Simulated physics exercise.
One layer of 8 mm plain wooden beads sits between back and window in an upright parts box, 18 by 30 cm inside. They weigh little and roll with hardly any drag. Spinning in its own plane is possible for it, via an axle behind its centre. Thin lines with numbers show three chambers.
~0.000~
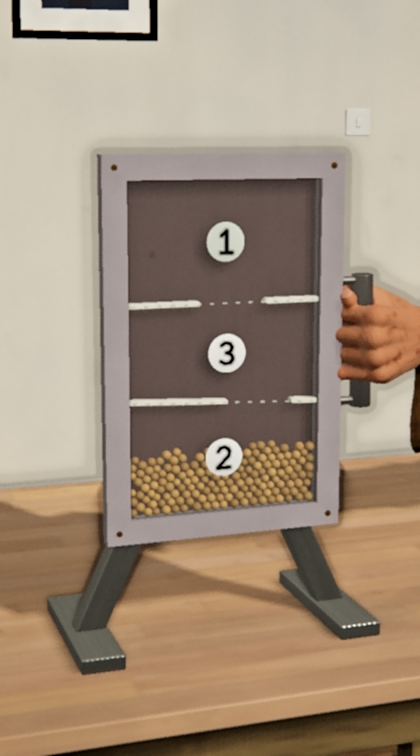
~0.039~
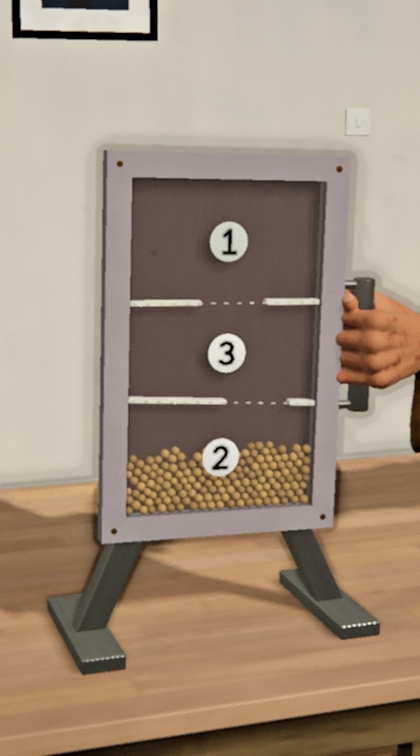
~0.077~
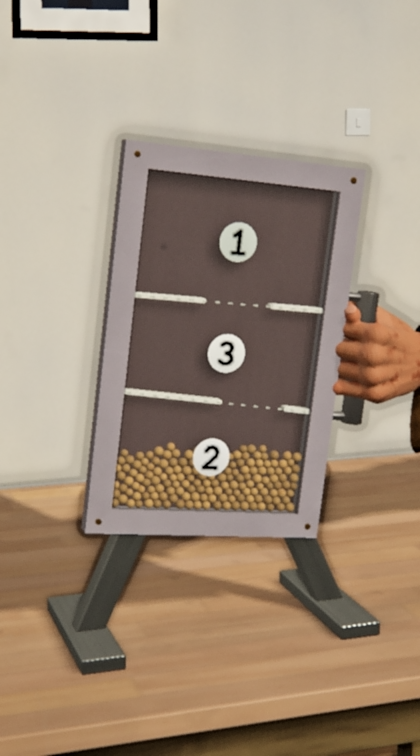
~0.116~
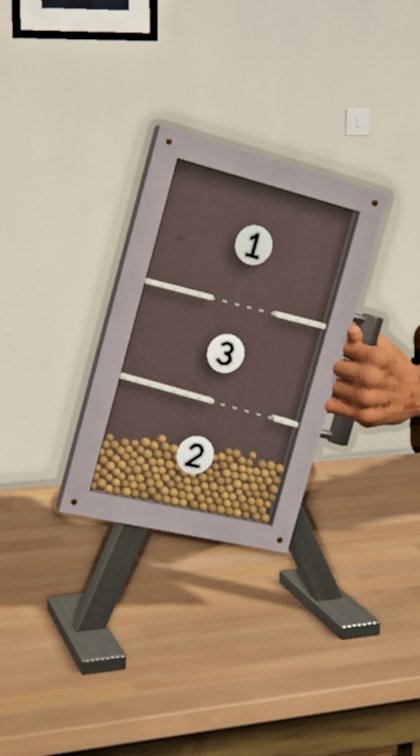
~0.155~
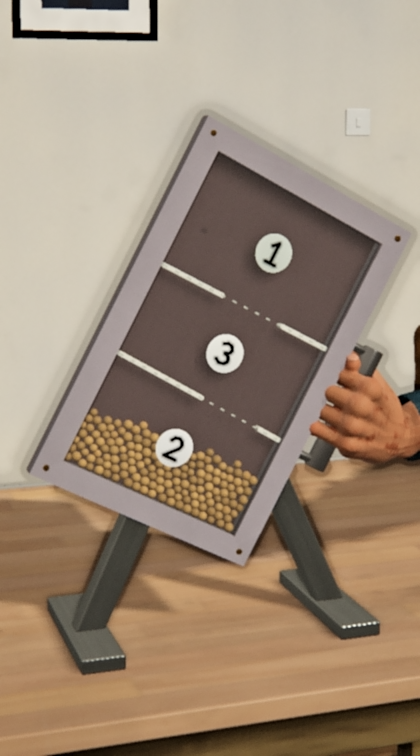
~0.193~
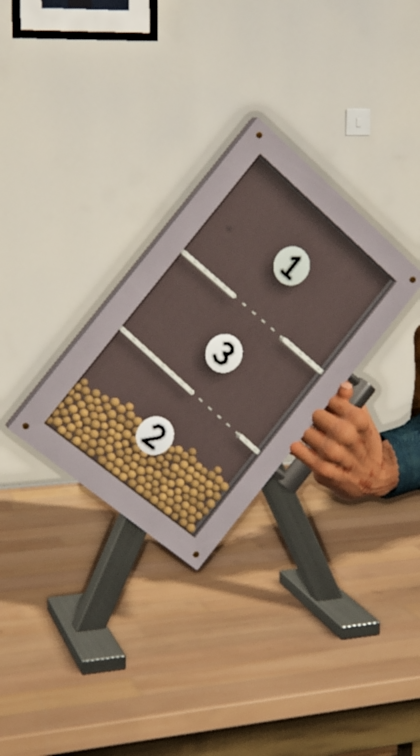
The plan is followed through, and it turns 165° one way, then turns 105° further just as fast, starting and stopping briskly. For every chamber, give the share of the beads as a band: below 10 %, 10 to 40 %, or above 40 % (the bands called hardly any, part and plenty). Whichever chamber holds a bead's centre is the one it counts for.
Chamber 1: Above 40 %; chamber 2: 10 to 40 %; chamber 3: 10 to 40 %.
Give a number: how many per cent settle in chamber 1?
Something like 55 per cent finishes there.
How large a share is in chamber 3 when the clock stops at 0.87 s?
20 %.
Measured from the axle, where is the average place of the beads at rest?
It lies close to 4 centimetres left and 7 centimetres below.
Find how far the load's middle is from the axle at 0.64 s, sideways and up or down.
Roughly 3 centimetres to the left and 2 centimetres above.
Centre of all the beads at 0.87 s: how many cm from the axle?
Some 2 cm left and 5 cm below.
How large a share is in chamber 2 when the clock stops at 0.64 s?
Roughly 50 %.
After 0.64 s, it stands 165° clockwise; the beads' middle is 3 cm left of and 2 cm above the centre; no. 1, 15 %, no. 2, 50 %, no. 3, 35 %.
After 0.87 s, it has come round 219° clockwise; the beads' middle is 2 cm left of and 5 cm below the centre; no. 1, 55 %, no. 2, 25 %, no. 3, 20 %.
After 1.09 s, it has come round 270° clockwise; the beads' middle is 4 cm left of and 6 cm below the centre; no. 1, 55 %, no. 2, 25 %, no. 3, 20 %.
Settled by 1.9 s, it has come round 270° clockwise; no. 1, 55 %, no. 2, 25 %, no. 3, 20 %.
